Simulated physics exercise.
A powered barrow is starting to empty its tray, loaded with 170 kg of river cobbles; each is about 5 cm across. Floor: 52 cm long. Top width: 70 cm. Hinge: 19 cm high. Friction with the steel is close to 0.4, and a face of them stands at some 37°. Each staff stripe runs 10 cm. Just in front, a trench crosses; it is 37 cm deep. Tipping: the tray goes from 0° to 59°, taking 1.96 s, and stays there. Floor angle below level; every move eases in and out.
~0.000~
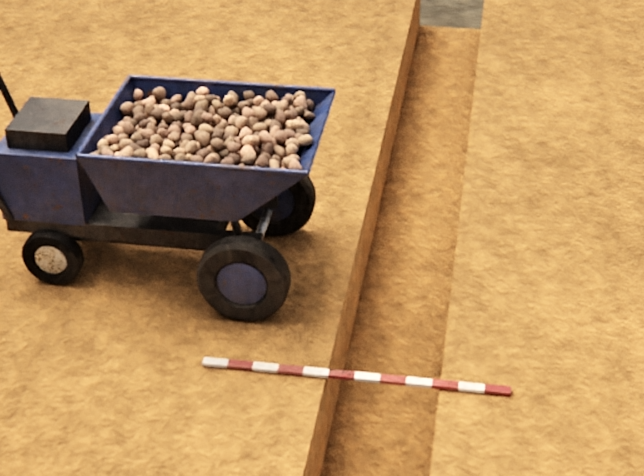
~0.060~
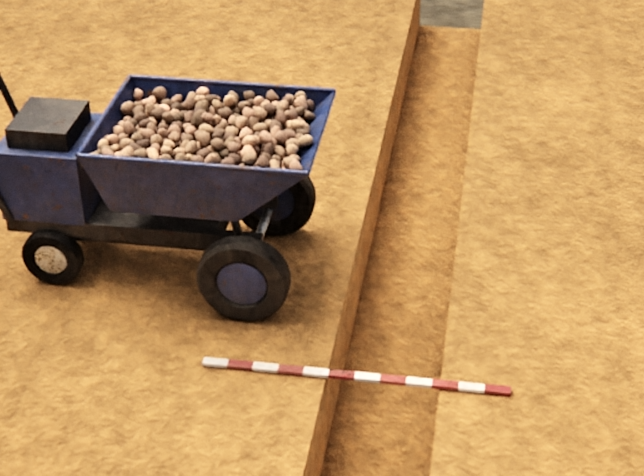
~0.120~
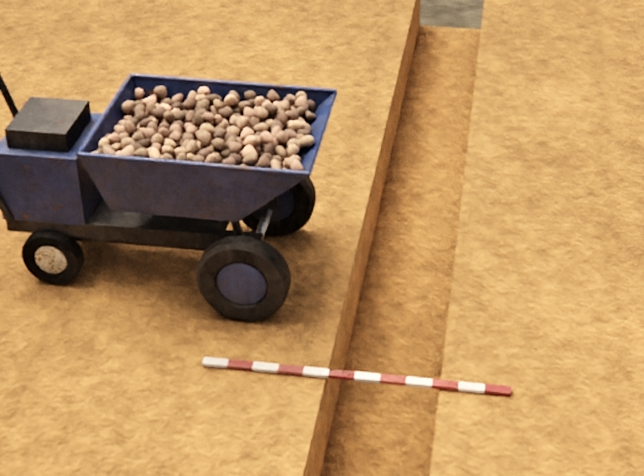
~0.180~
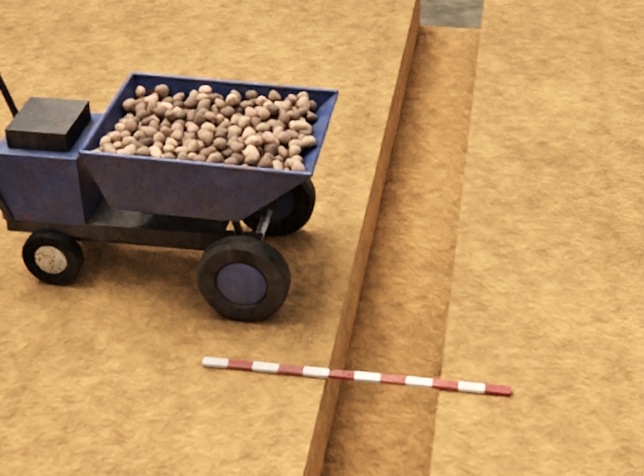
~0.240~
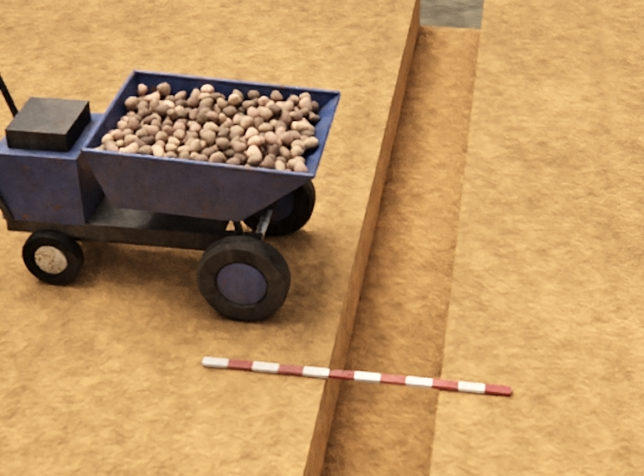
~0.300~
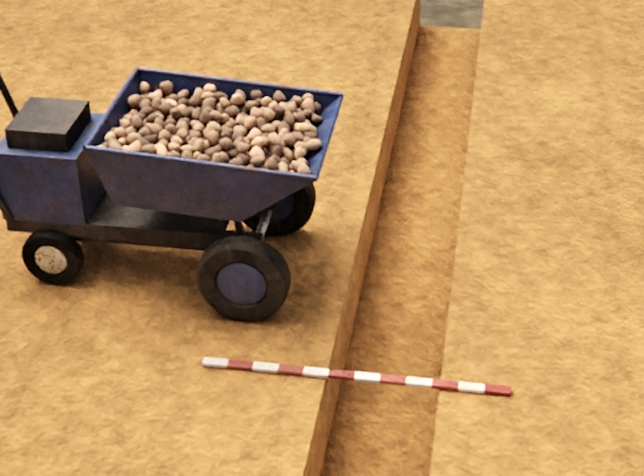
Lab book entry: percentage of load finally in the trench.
Approx. 79 percent.
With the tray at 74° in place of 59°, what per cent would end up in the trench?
In that case some 80 per cent.
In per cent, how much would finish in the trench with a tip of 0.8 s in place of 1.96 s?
Roughly 65 per cent.
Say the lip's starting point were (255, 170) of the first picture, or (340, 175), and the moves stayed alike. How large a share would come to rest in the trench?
Close to 100 percent in the first case, 50 percent in the second.
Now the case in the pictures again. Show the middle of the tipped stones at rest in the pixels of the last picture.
About (422, 333).
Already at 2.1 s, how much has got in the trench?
Some 30 per cent.
After 1.5 s the floor is at 50°; 100 % in the tray; the foremost stones are at (402, 219).
After 2.1 s the floor is at 59°; 63 % in the tray, 29 % in the trench, 7 % past the trench; the foremost stones are at (502, 306).
After 2.4 s the floor is at 59°; 36 % in the tray, 44 % in the trench, 19 % past the trench; the foremost stones are at (576, 288).
After 4.4 s the floor is at 59°; 0 % in the tray, 79 % in the trench, 21 % past the trench; the foremost stones are at (607, 286).
